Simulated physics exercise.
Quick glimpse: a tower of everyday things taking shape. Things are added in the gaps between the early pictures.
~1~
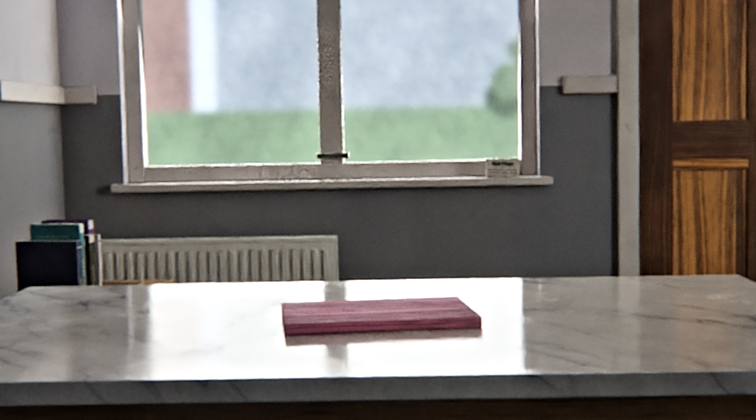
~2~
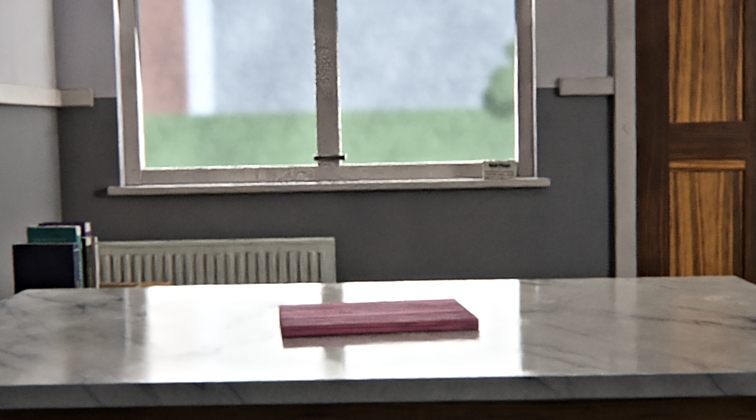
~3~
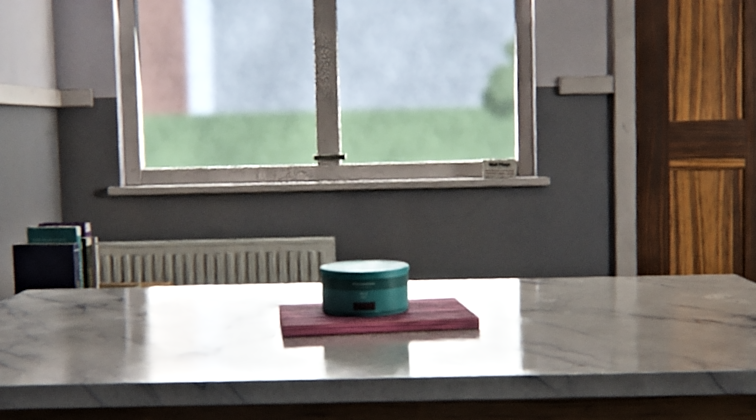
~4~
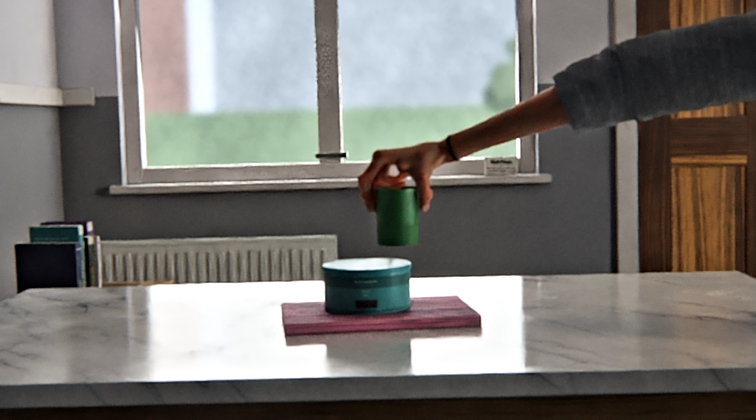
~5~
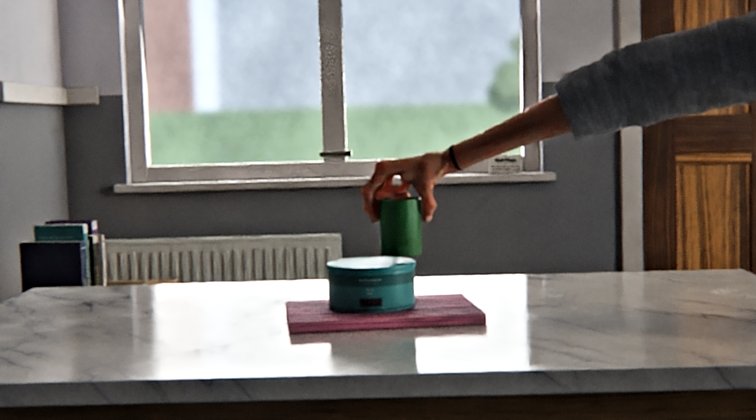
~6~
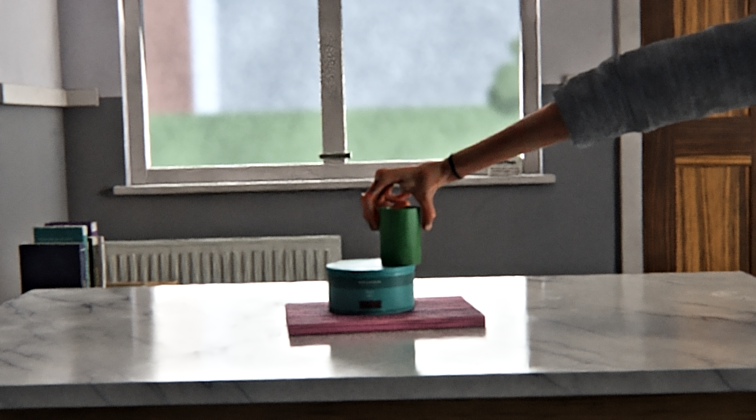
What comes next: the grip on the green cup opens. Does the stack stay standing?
Safe to say it works.
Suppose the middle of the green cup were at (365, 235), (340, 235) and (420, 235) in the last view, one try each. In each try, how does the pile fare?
Lab note - try 1: No collapse; try 2: No collapse; try 3: Collapse.
Then, 0.30 s later than the last frame, all is still.
Then, 0.70 s later than the last frame, green cup resting near (400, 236).
When it is over, all 3 as before. End places, in pixels of the last picture, green cup near (400, 236). The pile stays up.
